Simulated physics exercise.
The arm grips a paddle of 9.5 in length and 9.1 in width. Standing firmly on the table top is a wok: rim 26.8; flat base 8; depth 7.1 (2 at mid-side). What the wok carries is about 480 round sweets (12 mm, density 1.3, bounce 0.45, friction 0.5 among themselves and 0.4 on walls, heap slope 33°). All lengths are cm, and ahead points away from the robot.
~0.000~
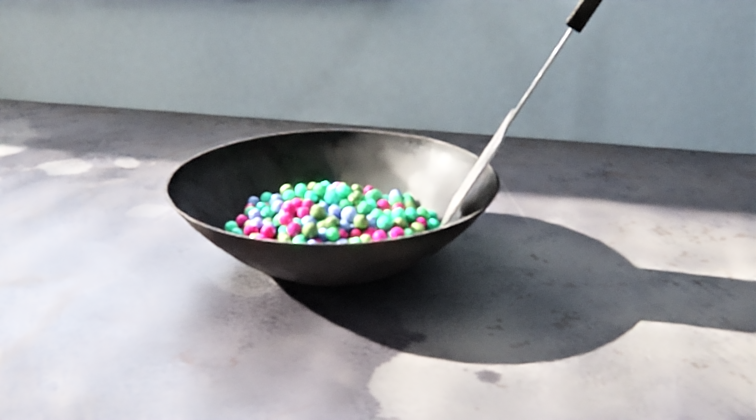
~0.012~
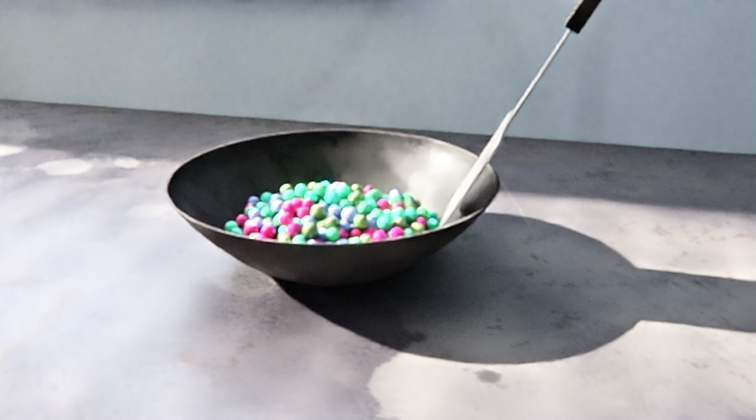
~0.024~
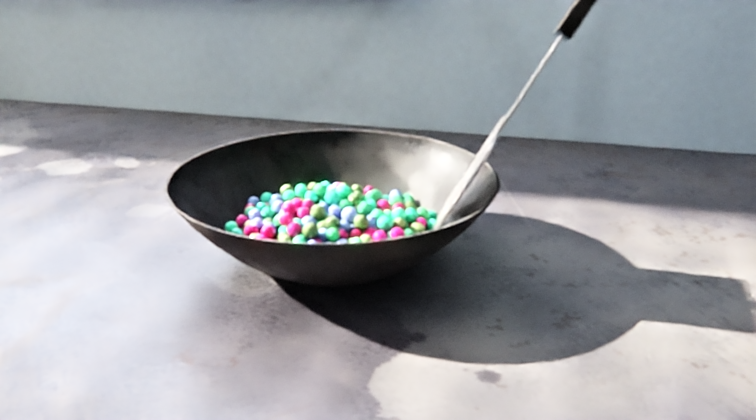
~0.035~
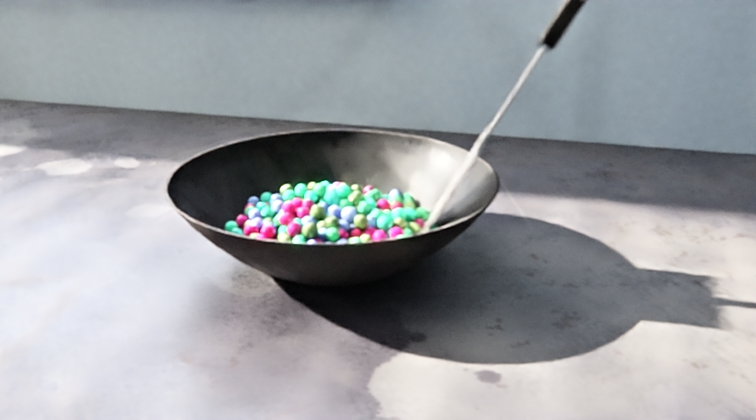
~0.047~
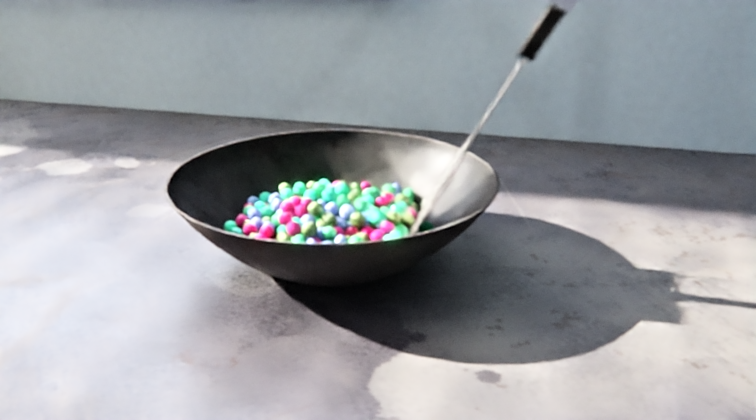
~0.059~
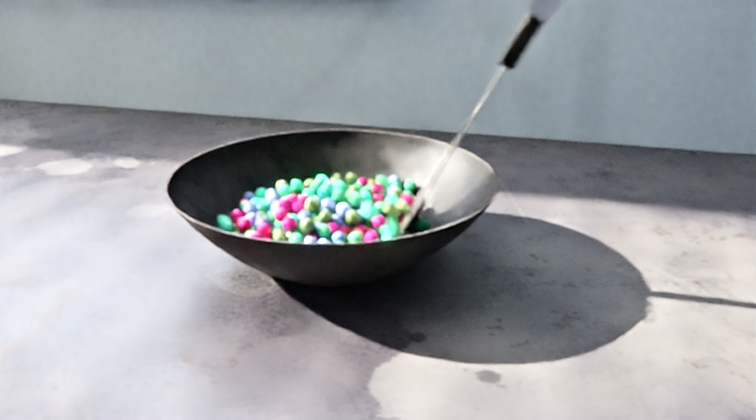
A metal paddle with a black handle rested at the right side of a dark wok, then slid left into the pile of pink, green and blue round sweets, nudging those nearest it.
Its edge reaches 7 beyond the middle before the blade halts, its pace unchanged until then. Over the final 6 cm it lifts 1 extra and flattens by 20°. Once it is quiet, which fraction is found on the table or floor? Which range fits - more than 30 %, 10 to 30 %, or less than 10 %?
The range that fits is more than 30 %.
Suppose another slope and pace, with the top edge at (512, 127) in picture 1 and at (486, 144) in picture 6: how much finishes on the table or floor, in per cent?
Off the vessel, on the table or floor: Some 15 percent.
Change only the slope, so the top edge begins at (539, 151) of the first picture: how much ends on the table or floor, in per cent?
About 30 per cent.
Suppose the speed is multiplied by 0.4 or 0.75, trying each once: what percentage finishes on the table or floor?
First try around 10 %, second try around 25 %.
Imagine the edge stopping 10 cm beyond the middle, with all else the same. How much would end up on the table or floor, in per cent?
Changed stop: Approx. 65 %.
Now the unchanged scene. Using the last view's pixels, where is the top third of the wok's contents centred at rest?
Look near (238, 194).
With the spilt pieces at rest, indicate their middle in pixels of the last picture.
I'd place it close to (78, 220).
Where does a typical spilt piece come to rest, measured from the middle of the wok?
I reckon close to 26 centimetres.
After 0.09 s, sloping 61°, highest piece 8 above the table; 475 in the wok.
After 0.12 s, sloping 55°, highest piece 9 above the table; 475 in the wok.
After 0.34 s, sloping 41°, highest piece 12 above the table; 280 in the wok, 41 on the table or floor, 154 on the blade or in flight.
After 1.39 s, sloping 41°, highest piece 7 above the table; 280 in the wok, 195 on the table or floor.
In the end, 280 in the wok, 195 on the table or floor. That is 41 % on the table or floor.
